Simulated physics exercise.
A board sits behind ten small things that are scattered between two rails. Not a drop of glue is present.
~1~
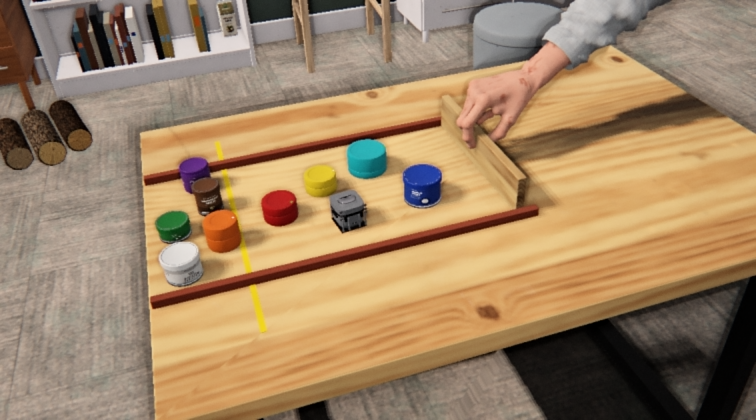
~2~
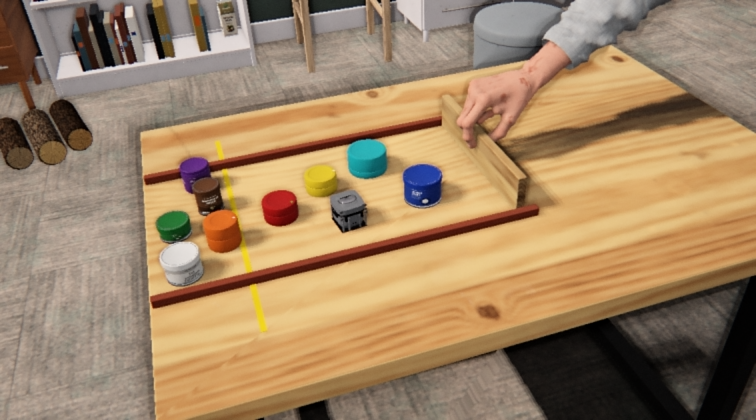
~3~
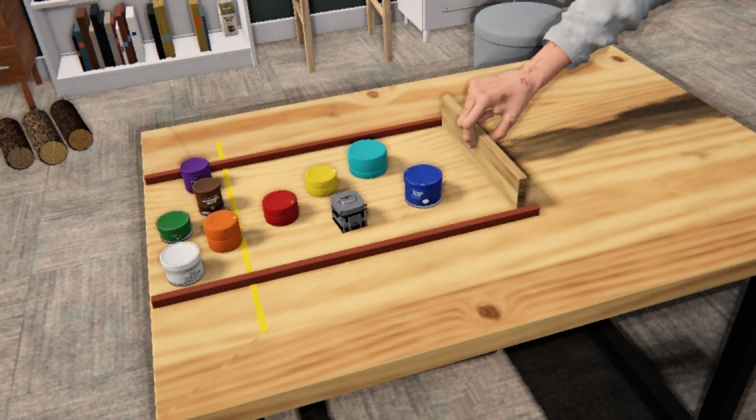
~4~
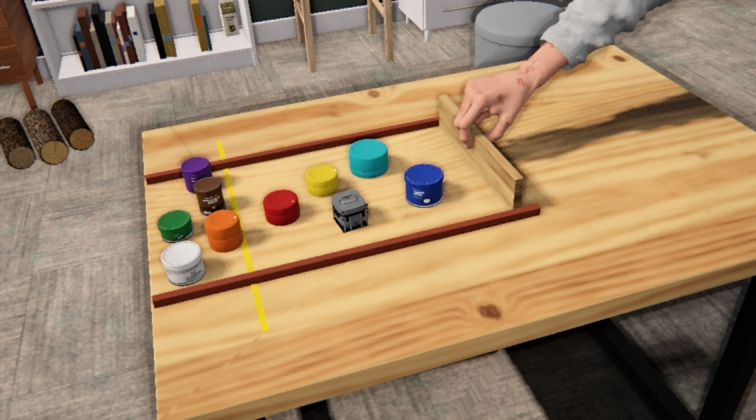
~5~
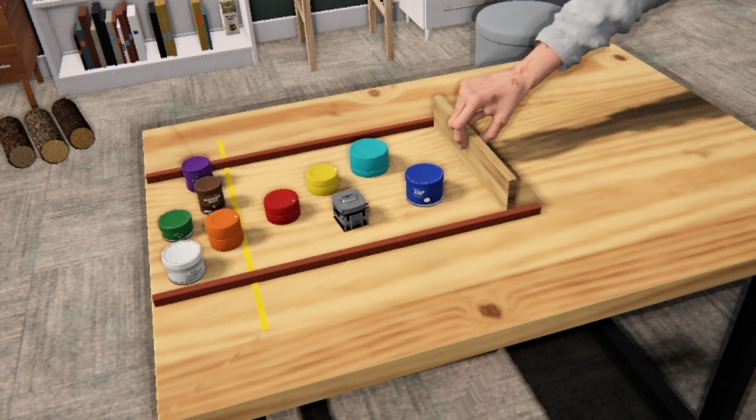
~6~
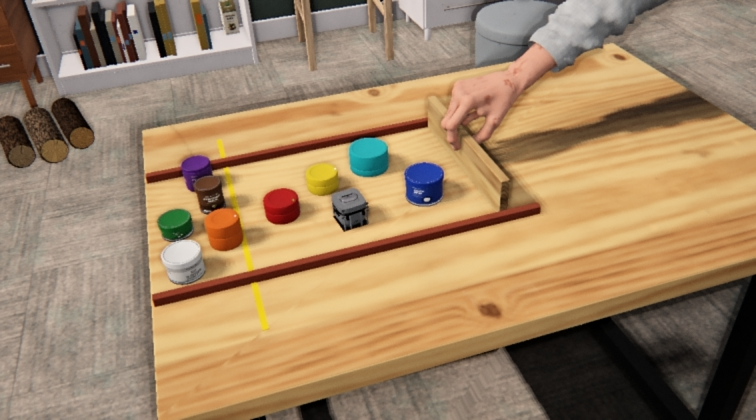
On a wooden table, ten small containers in various colours sit scattered between two dark red rails, across and beside a yellow line, while a hand at the right holds a wooden board upright and slides it slightly left.
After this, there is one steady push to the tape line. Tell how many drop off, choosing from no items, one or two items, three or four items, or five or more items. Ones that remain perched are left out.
No items drop off.
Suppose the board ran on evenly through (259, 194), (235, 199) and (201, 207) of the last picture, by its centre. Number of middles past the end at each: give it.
Place by place: 0, 0 and 2.
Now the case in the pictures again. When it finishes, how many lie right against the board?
At rest, 3 are in contact.
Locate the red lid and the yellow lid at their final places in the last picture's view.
Listed in order, first is (188, 229) and the other is (203, 209).
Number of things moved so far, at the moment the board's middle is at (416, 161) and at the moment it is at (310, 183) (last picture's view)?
I make it 1 at the first spot and 5 at the other.
Early on, none off yet; green pot at rest near (176, 225); white tin at rest near (184, 262); purple tub at rest near (198, 174).
Finally, the number that fall off is zero.
